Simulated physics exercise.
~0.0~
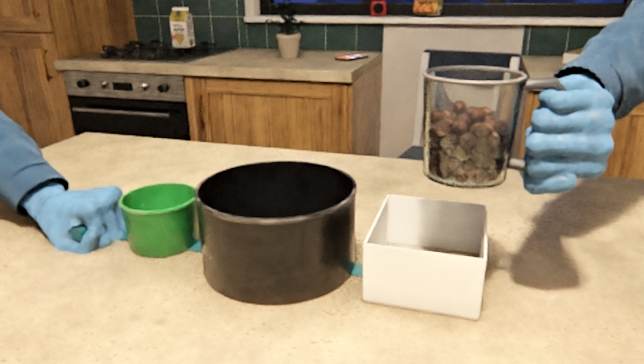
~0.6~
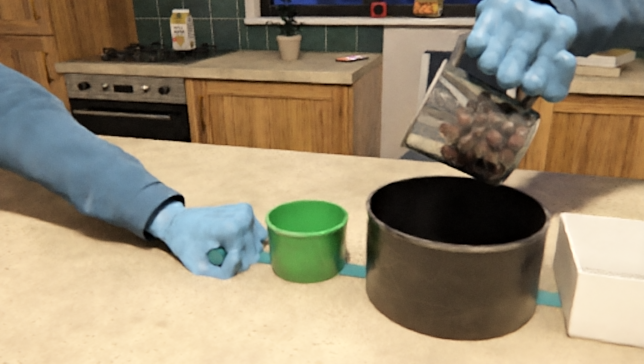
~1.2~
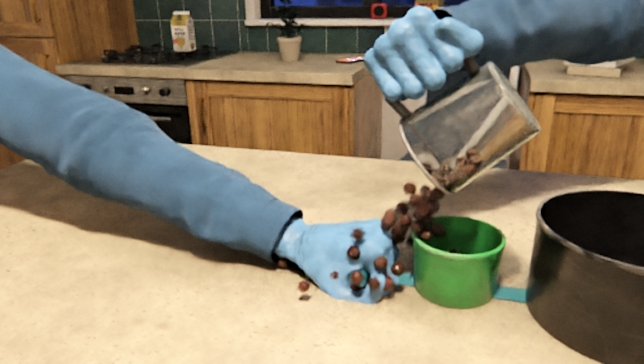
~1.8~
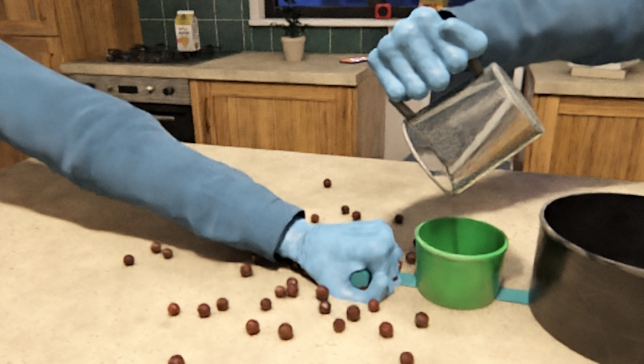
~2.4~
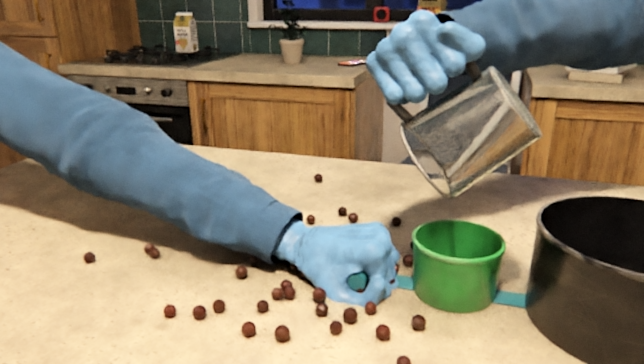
Two blue-gloved hands work at a pale kitchen counter, seen from the front, with wooden cupboards and an oven behind. A green dish, a black pot and a white tin stand left to right on a teal strip, while the right hand holds a clear cup of brown balls above. The left hand draws the row to the right, and the cup tilts over. Balls pour out beside the green dish, striking the left hand. The cup ends upside down and empty, with many balls scattered across the counter around the still hand.
